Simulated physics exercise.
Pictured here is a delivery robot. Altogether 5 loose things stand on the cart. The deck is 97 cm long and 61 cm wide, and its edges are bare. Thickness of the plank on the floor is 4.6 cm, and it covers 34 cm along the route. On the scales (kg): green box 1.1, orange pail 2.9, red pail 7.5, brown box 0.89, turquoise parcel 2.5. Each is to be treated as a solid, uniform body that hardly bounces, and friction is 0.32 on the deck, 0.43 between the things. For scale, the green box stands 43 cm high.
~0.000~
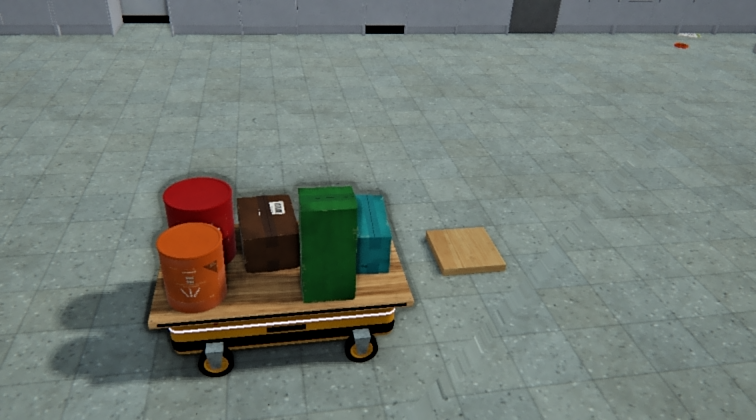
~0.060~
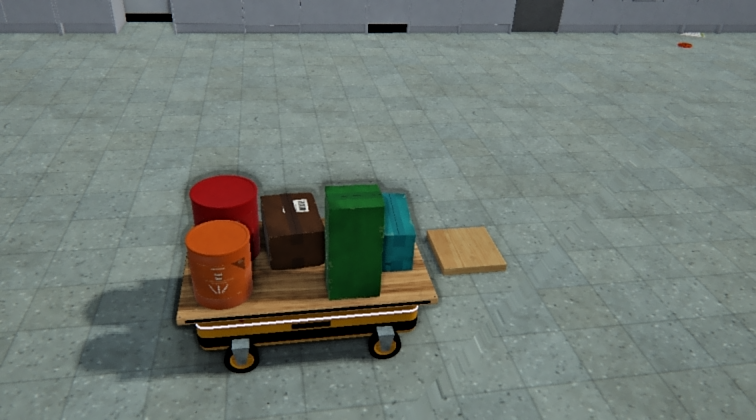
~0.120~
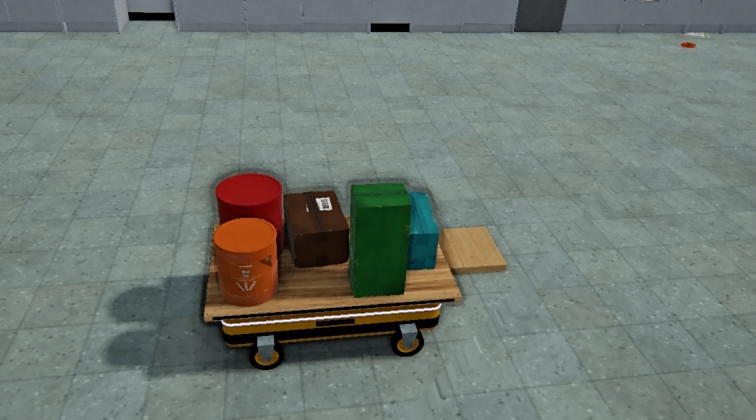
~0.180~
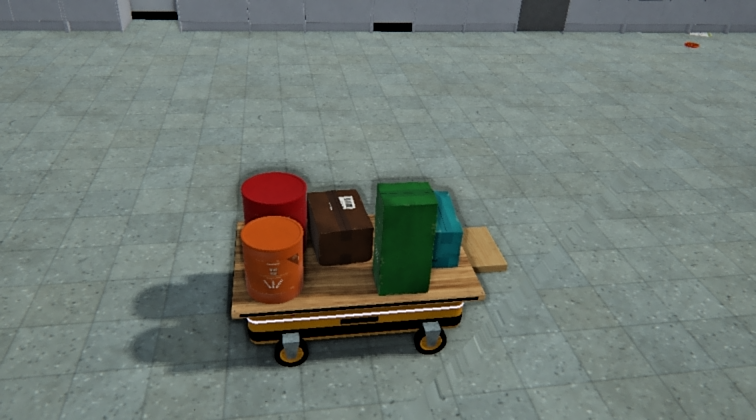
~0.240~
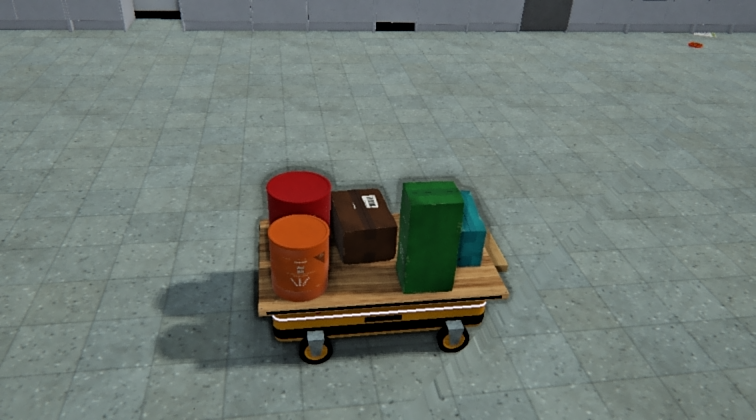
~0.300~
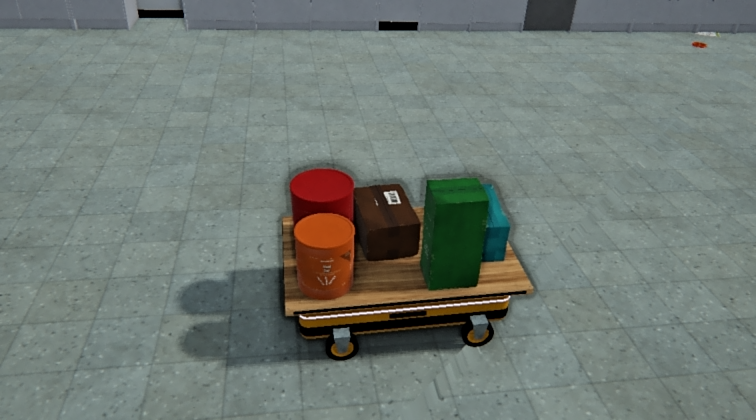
A low wheeled cart carrying two pails, a brown box, a tall green box and a turquoise parcel rolled steadily to the right across the tiled floor, gradually blocking a flat wooden plank from view.
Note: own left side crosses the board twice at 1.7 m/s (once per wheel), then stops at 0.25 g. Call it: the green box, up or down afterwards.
Up.
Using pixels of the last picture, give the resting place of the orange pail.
Close to pixel (747, 240) in the final view.
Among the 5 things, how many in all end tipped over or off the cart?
The count comes out at 0.
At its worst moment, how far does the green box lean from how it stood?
Close to 8° at the worst moment.
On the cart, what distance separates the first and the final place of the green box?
I'd put it at about 2 centimetres.
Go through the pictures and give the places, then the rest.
In the first frame, 0 cm covered; green box (327, 245); orange pail (194, 268).
In the second frame, 10 cm covered; brown box (292, 230); turquoise parcel (393, 231).
In the third frame, 20 cm covered; orange pail (247, 262); red pail (251, 220).
In the fourth frame, 31 cm covered; brown box (338, 226); turquoise parcel (437, 228).
In the fifth frame, 41 cm covered; orange pail (300, 258); red pail (300, 216).
In the sixth frame, 51 cm covered; green box (453, 235); brown box (384, 221).
Around 0.50 s, 85 cm covered; green box at 7° to upright near (531, 233); turquoise parcel at 15° to upright; brown box shifted 3 cm.
Around 0.80 s, 136 cm covered; green box shifted 3 cm near (645, 229); red pail at 13° to upright; orange pail at 10° to upright.
Around 1.00 s, 170 cm covered; green box shifted 3 cm near (718, 227); orange pail at 3° to upright; brown box shifted 9 cm.
Finally (2.1 s), not toppled but over 10 cm from the start, brown box; the other 4 still in place (within 10 cm).
